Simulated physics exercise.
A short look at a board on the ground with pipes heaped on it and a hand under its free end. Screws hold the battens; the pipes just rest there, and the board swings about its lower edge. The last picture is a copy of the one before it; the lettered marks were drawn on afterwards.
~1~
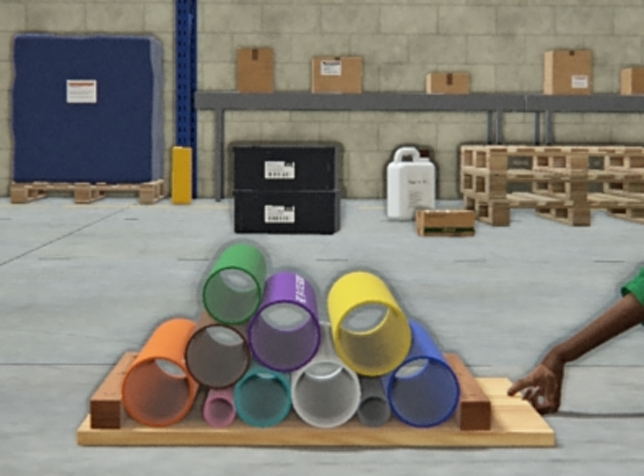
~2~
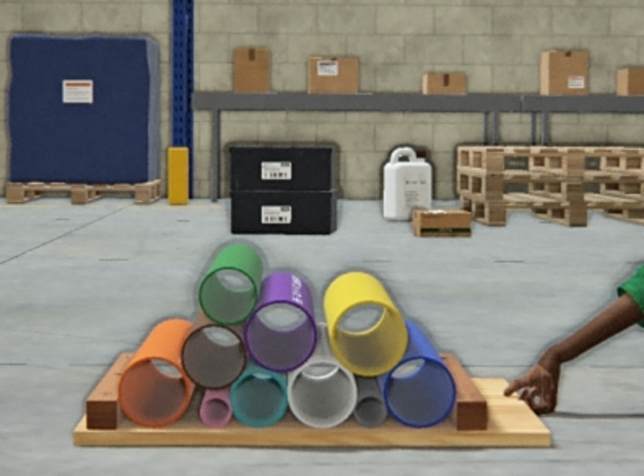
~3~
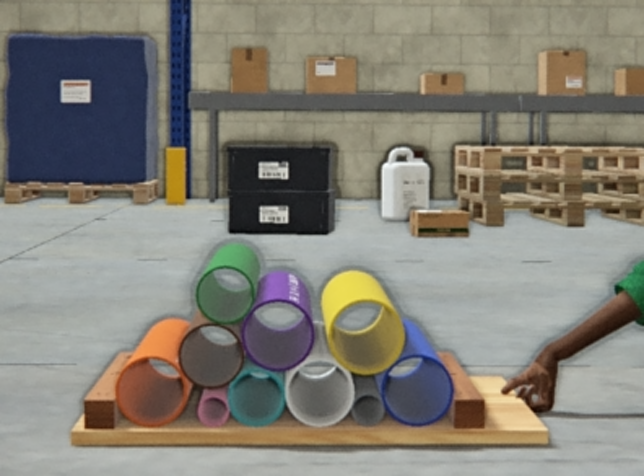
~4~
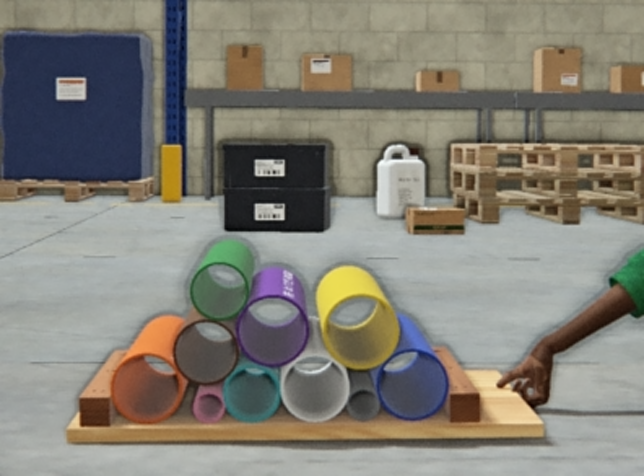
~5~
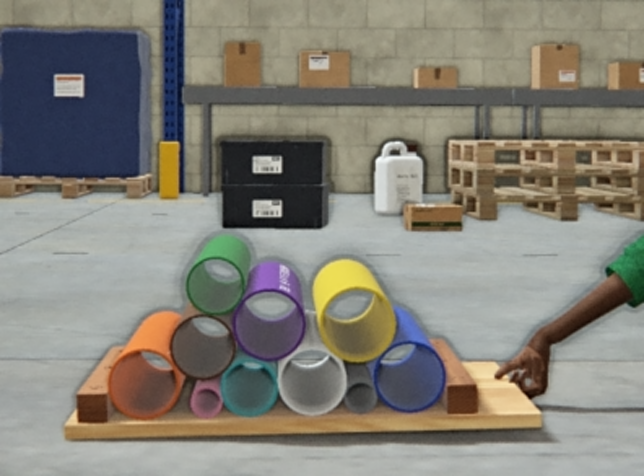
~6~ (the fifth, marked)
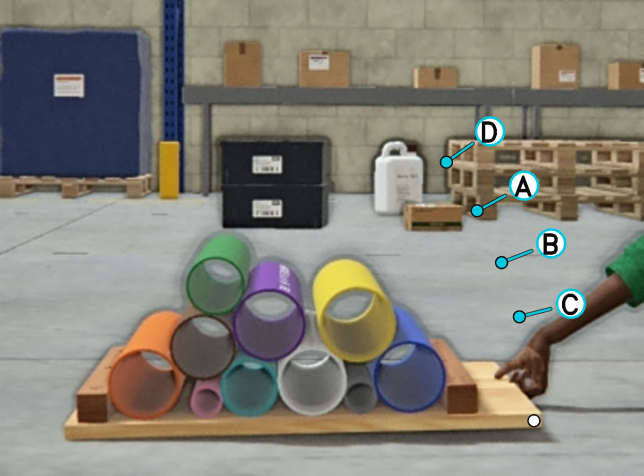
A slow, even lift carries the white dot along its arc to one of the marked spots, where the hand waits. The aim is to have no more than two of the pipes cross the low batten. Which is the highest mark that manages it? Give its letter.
Lift it to D and no more.
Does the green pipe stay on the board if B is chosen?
The green pipe: No.
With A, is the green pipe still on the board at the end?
No.
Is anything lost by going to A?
At A: Yes.
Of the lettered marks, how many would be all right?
The number is four.
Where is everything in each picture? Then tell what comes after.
The first picture shows brown pipe (218, 357); yellow pipe (373, 338); purple pipe (285, 336).
The second picture shows purple pipe (281, 336); green pipe (228, 296).
The third picture shows board (308, 394); grey pipe (368, 410); blue pipe (417, 390); brown pipe (211, 356).
The fourth picture shows board (304, 389); orange pipe (147, 388); pink pipe (209, 408).
The fifth picture shows board (301, 383); orange pipe (144, 384); pink pipe (207, 403).
On the marked copy, A at (477, 211); B at (502, 262); C at (519, 317); D at (446, 162); the white dot at (534, 421).
Following D. Soon after the start, board at 20°.
Later, board at 36°.
In the end, board at 36°, two over the low batten (brown, green).
As for the rest, A two over the low batten (brown, green); B one over the low batten (green); C one over the low batten (green).
